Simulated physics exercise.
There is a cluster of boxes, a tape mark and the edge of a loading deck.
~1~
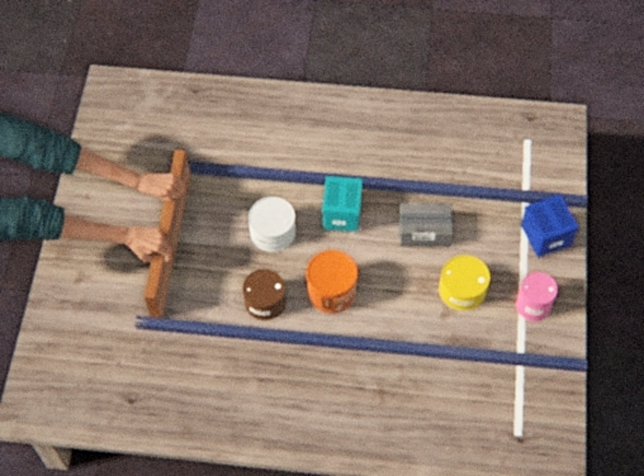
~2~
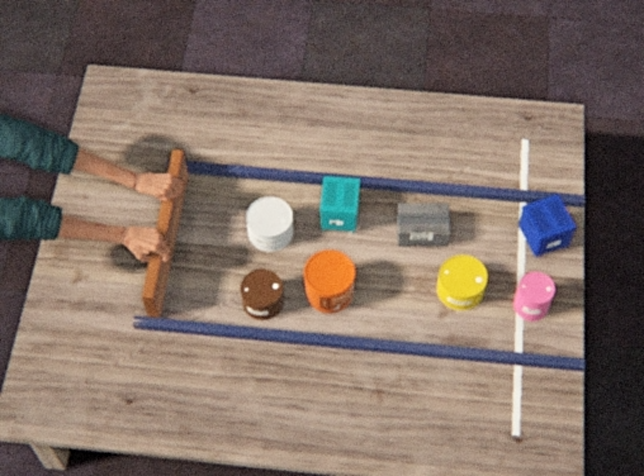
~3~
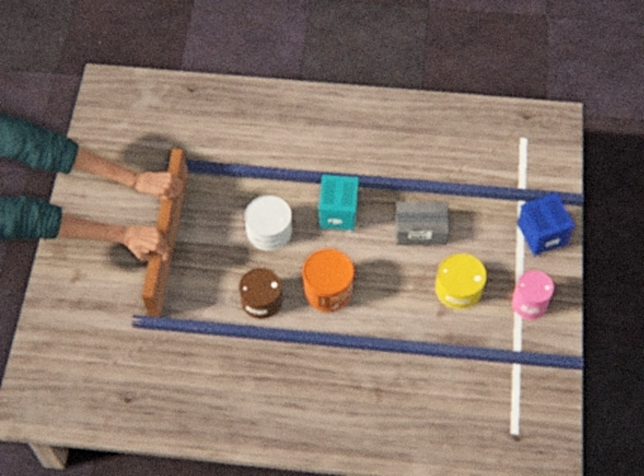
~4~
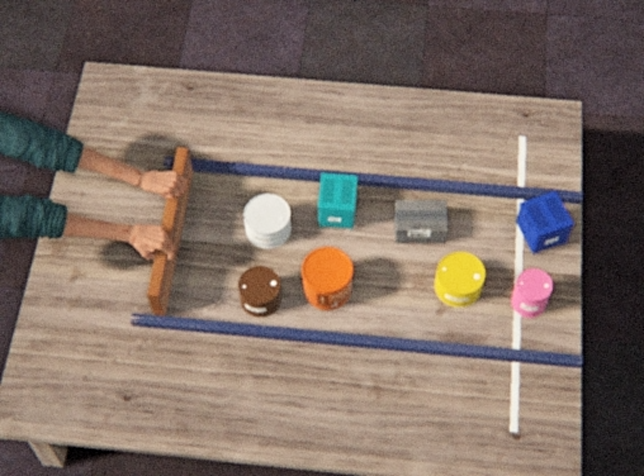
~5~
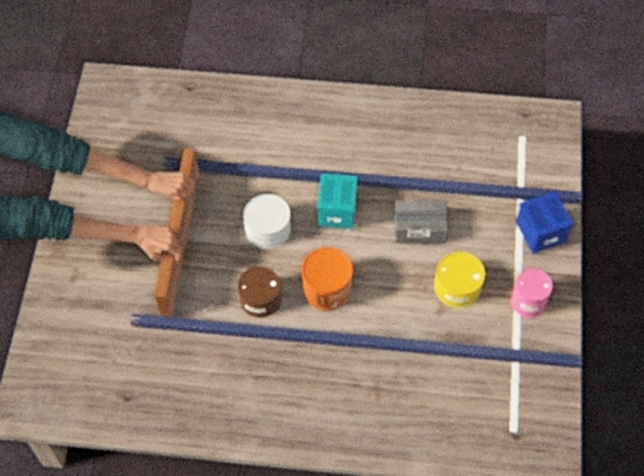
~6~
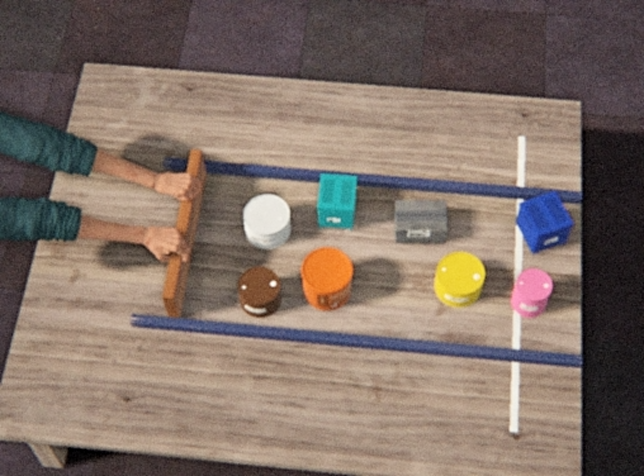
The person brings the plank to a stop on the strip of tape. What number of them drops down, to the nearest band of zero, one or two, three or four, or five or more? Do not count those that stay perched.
When it halts, three, or four, of them have come off.
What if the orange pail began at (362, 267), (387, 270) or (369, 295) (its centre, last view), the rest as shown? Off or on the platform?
Place by place, it is safe; is safe; goes off the edge.
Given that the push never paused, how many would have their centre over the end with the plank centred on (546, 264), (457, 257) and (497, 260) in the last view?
Result per place: 4; 0; 2.
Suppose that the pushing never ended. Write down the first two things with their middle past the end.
Counting earliest first, you get the blue tote, after which comes the pink canister.
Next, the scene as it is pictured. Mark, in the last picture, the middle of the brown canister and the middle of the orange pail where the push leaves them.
(539, 327) and (545, 283), roughly.
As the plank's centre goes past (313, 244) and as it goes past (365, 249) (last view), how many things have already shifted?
The count reaches 4 first and 5 second.
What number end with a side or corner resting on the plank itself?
It's 4.
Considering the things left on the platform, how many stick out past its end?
Overhang count: 0.
Soon after, none off yet; blue tote at rest near (543, 223); pink canister at rest near (531, 293); yellow canister at rest near (459, 279).
After that, none off yet; blue tote at rest near (543, 223); pink canister at rest near (531, 293); yellow canister moving near (461, 280).
And then, none off yet; blue tote displaced about its own width near (574, 226); pink canister displaced about its own width near (567, 302); yellow canister displaced about its own width near (528, 286).
In the end, the number that fall off is three or four; gone, grey parcel, yellow canister, pink canister and blue tote.
